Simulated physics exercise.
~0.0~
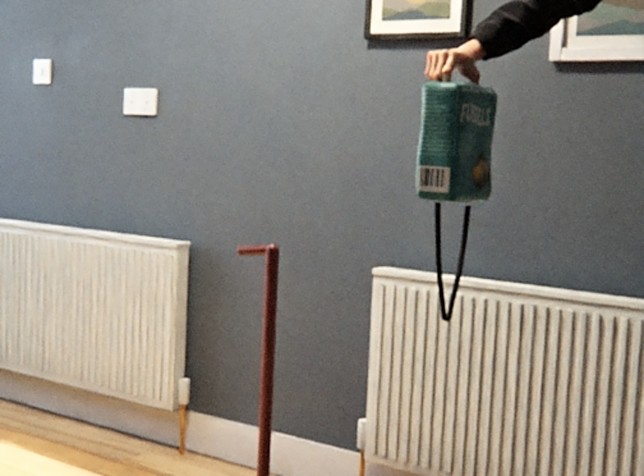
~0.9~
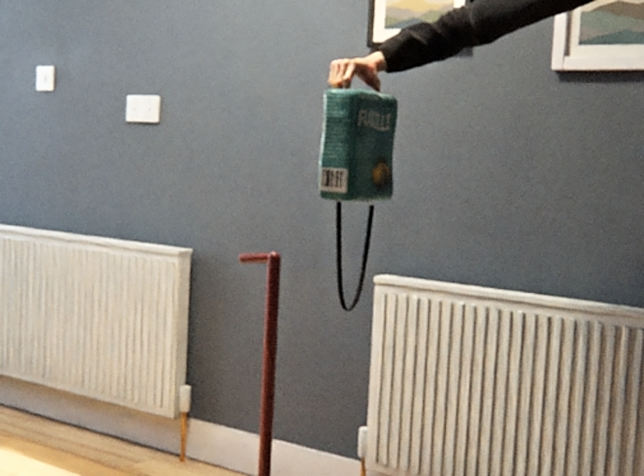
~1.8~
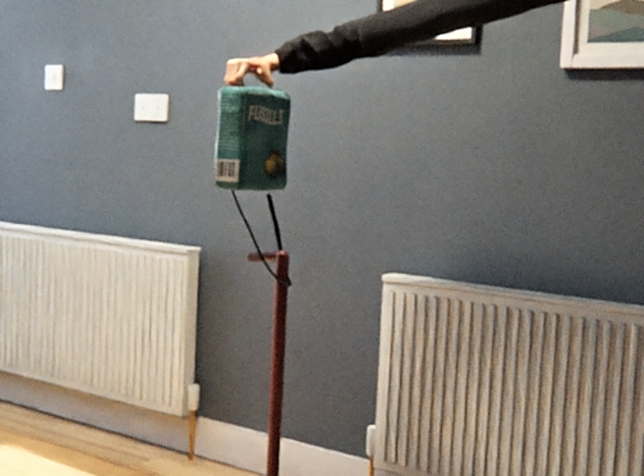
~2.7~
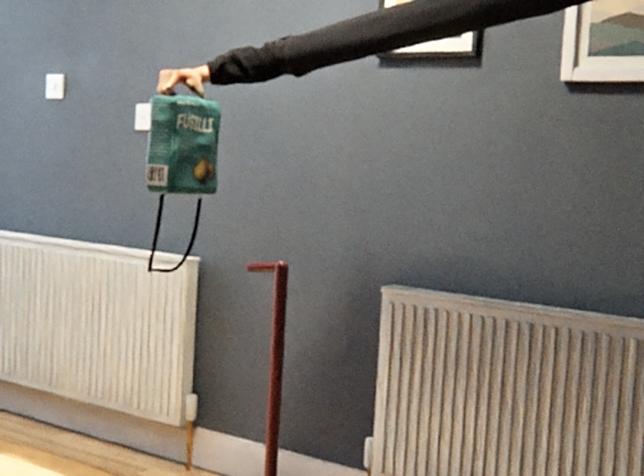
A hand at the end of a dark-sleeved arm holds a turquoise sack by its top, high on the right of a room with a blue-grey wall, seen from the side by a slightly swaying camera. Beneath the sack dangles a black ribbon loop, and a dark red post with a short hook stands between two white radiators. The arm carries the upright sack left towards the post. The loop swings askew as it passes across the hook. It comes away clean, and the sack ends up left of the post, still held, with the loop hanging free.
